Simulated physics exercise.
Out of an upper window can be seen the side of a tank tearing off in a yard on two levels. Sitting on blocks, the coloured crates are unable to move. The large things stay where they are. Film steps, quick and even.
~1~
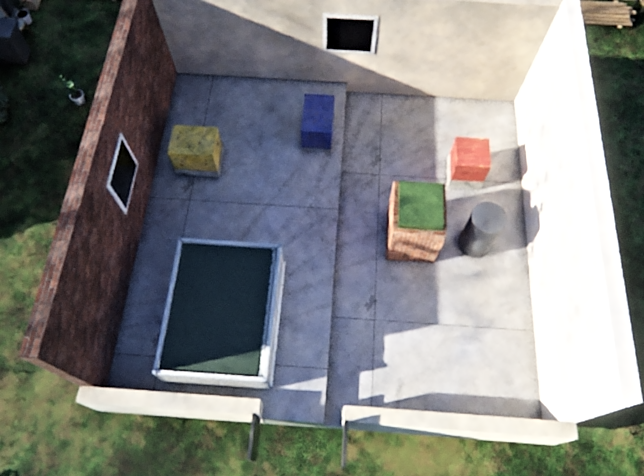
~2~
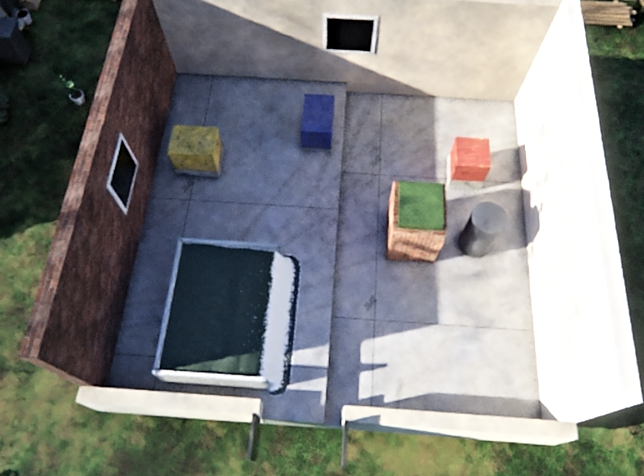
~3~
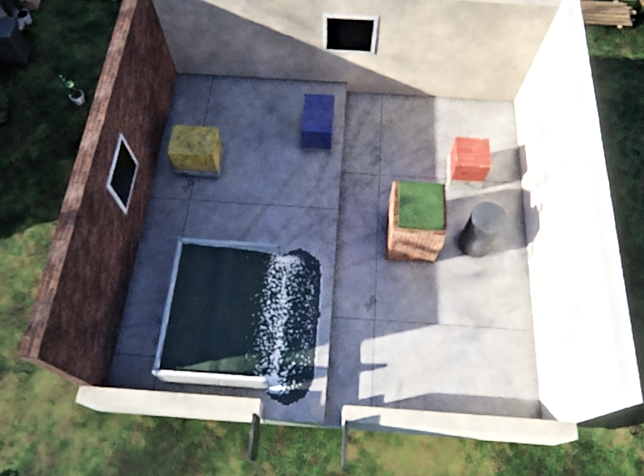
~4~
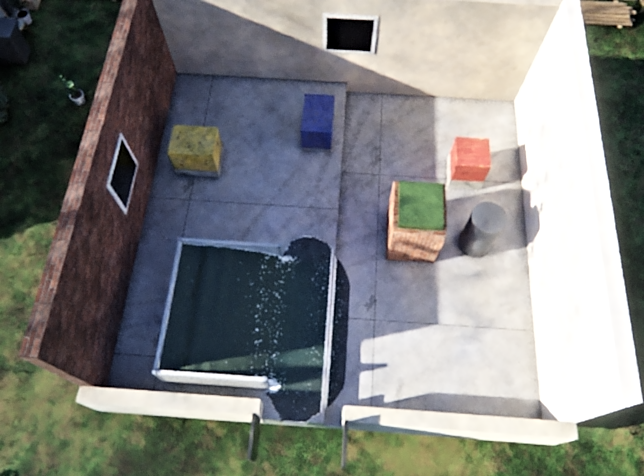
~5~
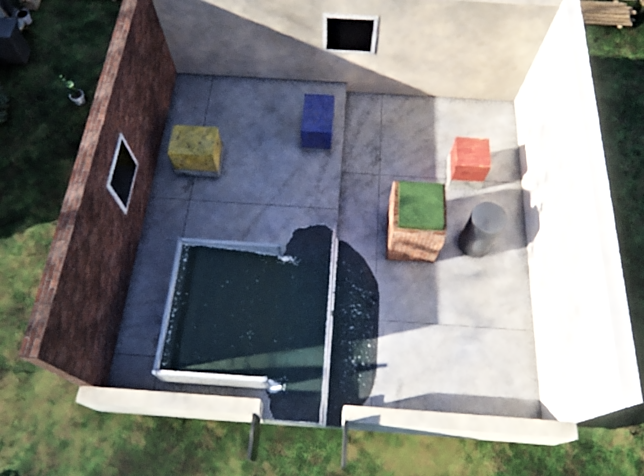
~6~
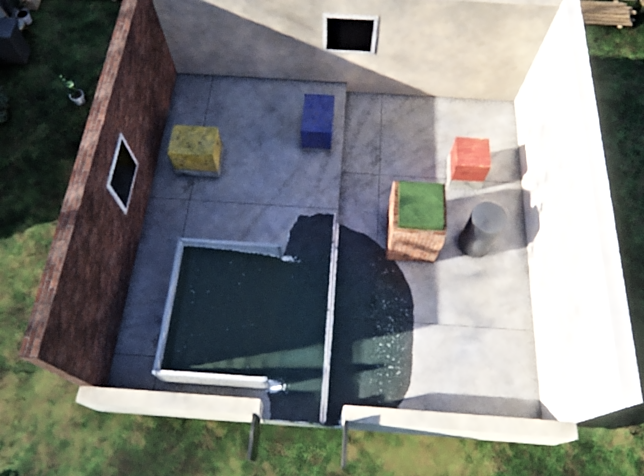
Dark water burst out of the right side of an open tank in a walled yard, frothing at first, then spread rightward across the paving in a widening pool while the coloured crates stayed put.
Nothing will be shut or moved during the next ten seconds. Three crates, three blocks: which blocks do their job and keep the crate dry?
In the end blue crate: Untouched. Yellow crate: Untouched. Red crate: Untouched.
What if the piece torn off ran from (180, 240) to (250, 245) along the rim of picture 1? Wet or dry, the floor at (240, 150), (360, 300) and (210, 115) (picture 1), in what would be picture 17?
Taken in turn, that's reached, not reached, and finally reached.
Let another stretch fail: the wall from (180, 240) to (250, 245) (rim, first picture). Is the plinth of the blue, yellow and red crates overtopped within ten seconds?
The blue crate gets drenched; the yellow crate gets drenched; the red crate stays untouched.
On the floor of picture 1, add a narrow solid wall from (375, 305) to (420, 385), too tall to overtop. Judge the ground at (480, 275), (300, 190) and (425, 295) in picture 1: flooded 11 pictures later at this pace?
The first point comes out inundated, the next unwetted, the last inundated.
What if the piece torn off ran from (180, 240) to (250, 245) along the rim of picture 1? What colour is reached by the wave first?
That would be the yellow one.
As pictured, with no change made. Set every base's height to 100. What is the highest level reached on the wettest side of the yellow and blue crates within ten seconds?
0 and 10 per cent, roughly.
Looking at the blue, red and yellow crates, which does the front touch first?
Simply the red crate.
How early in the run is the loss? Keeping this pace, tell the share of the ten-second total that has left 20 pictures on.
Close to 50 out of every hundred.
A moment on, water covers 35 % of the floor; the blue crate not reached, the yellow crate not reached, the red crate not reached.
Next, water covers 40 % of the floor; the blue crate not reached, the yellow crate not reached, the red crate not reached.
Then, water covers 50 % of the floor; the blue crate not reached, the yellow crate not reached, the red crate water round its plinth.
Later, water covers 60 % of the floor; the blue crate not reached, the yellow crate not reached, the red crate water round its plinth.
In the end, water covers 60 % of the floor; the blue crate stayed above the water, the yellow crate stayed above the water, the red crate stayed above the water.
